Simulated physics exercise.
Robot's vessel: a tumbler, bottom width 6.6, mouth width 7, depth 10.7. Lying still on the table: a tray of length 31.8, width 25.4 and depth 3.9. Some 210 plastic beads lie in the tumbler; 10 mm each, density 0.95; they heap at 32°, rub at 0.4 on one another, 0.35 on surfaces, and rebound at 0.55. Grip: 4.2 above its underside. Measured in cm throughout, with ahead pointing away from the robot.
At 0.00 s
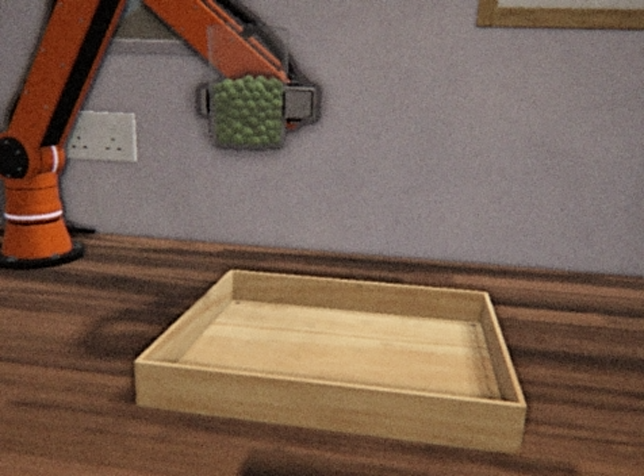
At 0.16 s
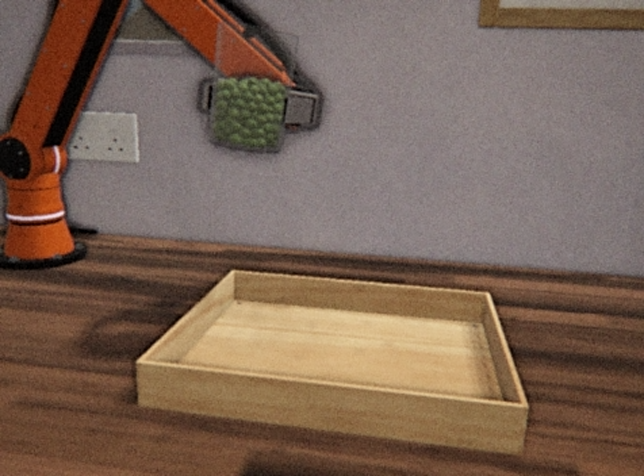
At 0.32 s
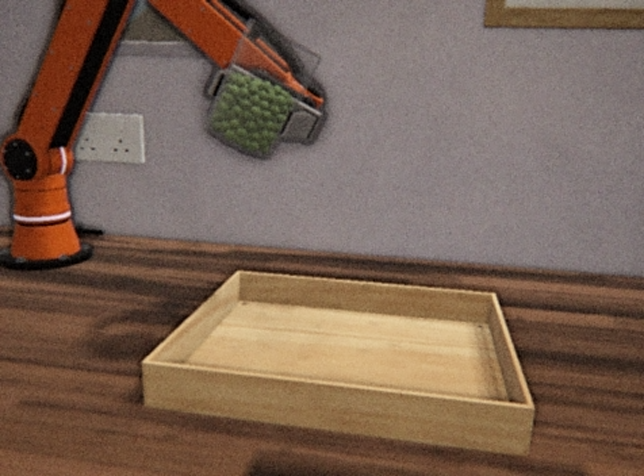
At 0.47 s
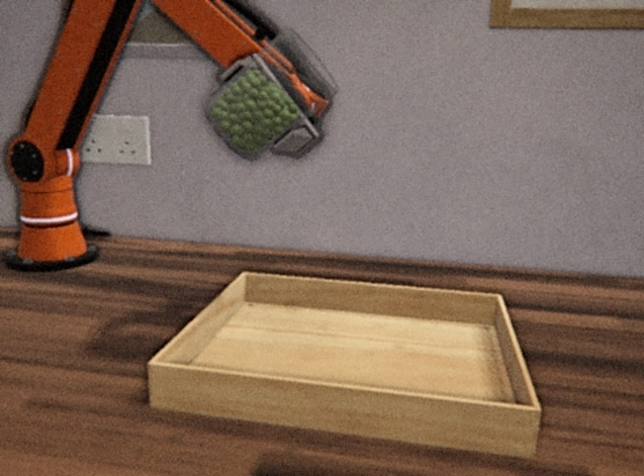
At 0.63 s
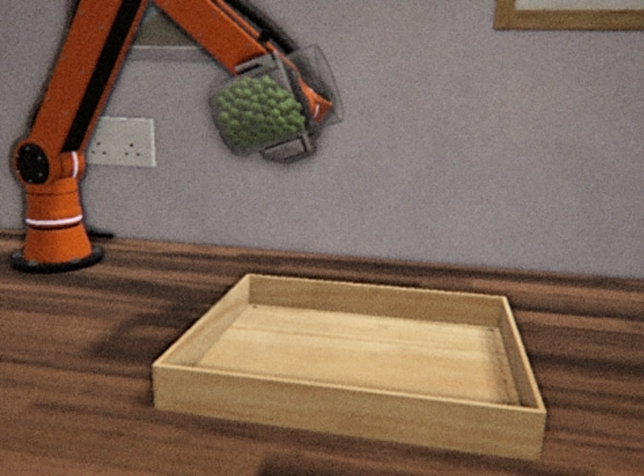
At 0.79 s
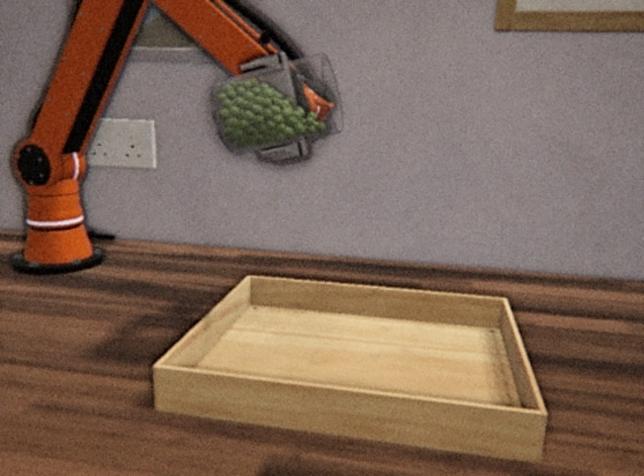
An orange robot arm at the upper left holds a clear tumbler of green beads above a dark wooden table, seen from slightly above against a grey wall with a white socket. The arm tilts the tumbler steadily to the right until it lies well over on its side, the beads shifting inside. Below, a pale wooden tray stays empty, while the view drifts slightly left.
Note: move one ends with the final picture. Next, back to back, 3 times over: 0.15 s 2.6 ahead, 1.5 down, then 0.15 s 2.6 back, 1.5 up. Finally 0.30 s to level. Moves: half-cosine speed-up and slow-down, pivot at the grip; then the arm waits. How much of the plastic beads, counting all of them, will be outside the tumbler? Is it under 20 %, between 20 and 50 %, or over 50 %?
It is under 20 %.
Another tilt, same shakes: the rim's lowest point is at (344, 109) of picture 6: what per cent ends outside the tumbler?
Roughly 0 percent, give or take.
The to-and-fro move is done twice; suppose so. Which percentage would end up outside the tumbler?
In that case it would be roughly 0 per cent.
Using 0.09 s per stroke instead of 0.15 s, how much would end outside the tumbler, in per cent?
15 %.
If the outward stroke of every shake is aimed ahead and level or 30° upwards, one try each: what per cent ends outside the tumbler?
You'd get some 10 per cent with the first setting and some 15 per cent with the second.
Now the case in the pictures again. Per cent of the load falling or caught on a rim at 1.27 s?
0 %.
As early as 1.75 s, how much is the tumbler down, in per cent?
Roughly 5 percent.
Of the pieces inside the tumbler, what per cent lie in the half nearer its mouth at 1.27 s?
30 per cent.
By 1.27 s, tilted 76° forward, highest piece 26 above the table; 214 in the tumbler.
By 1.75 s, tilted 69° forward, highest piece 27 above the table; 206 in the tumbler, 4 in the tray, 4 in flight or on a rim.
By 2.19 s, level, highest piece 29 above the table; 206 in the tumbler, 8 in the tray.
By 3.24 s, level, highest piece 29 above the table; 206 in the tumbler, 8 in the tray.
Final count, 206 in the tumbler, 8 in the tray. That is 4 % outside the tumbler.
